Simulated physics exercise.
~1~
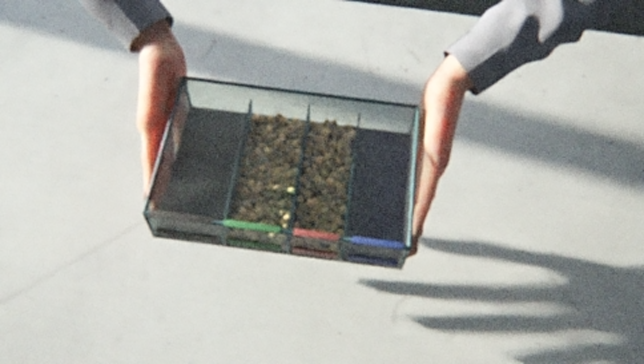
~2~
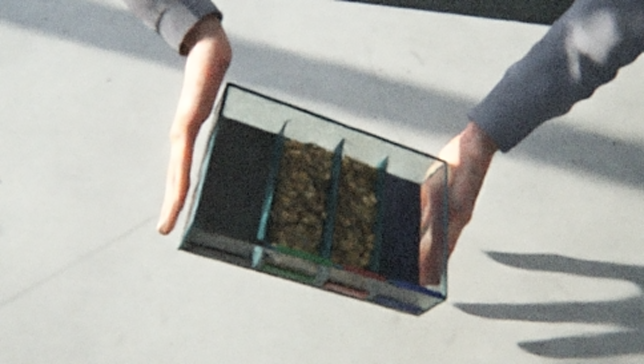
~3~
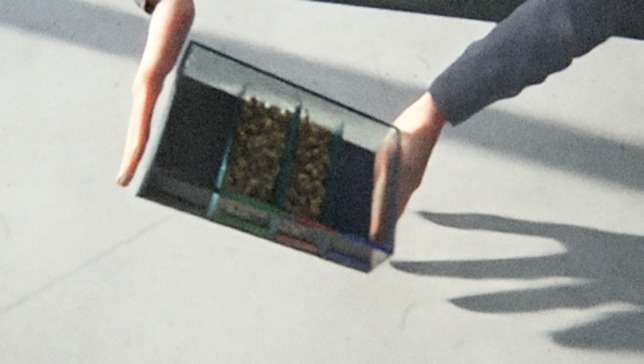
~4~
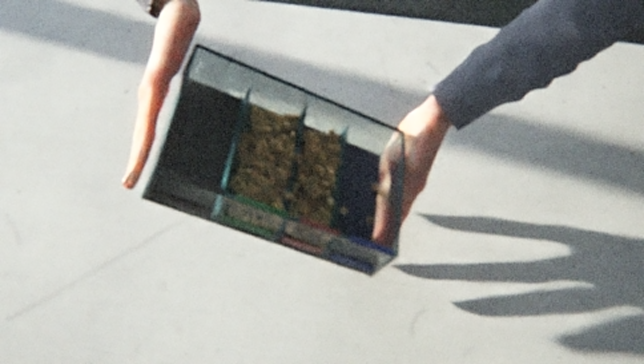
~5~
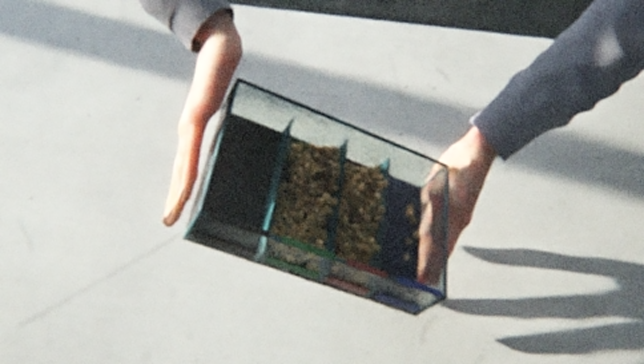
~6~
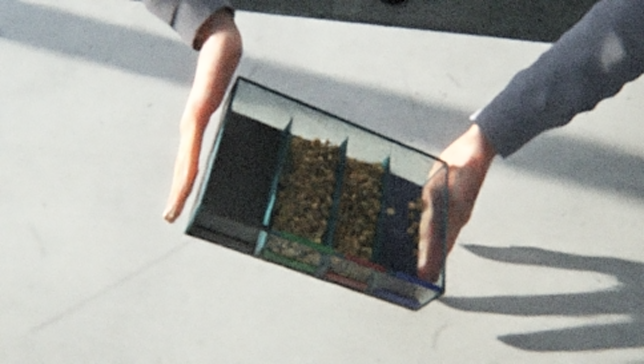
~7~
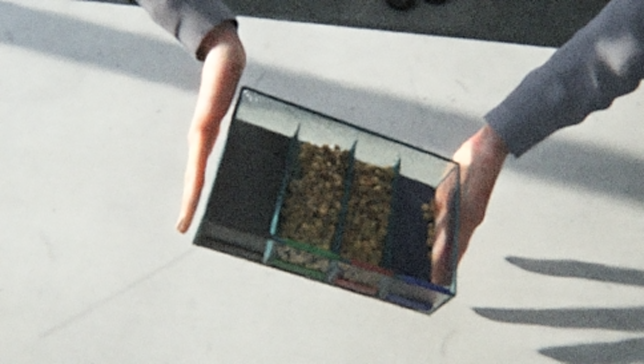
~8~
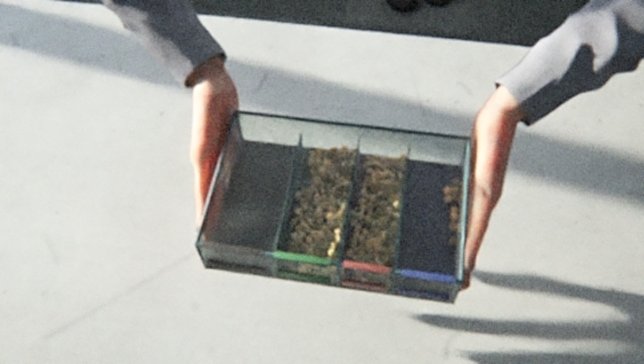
Two hands tilt a clear divided box rightward and level it, some pieces ending far right.
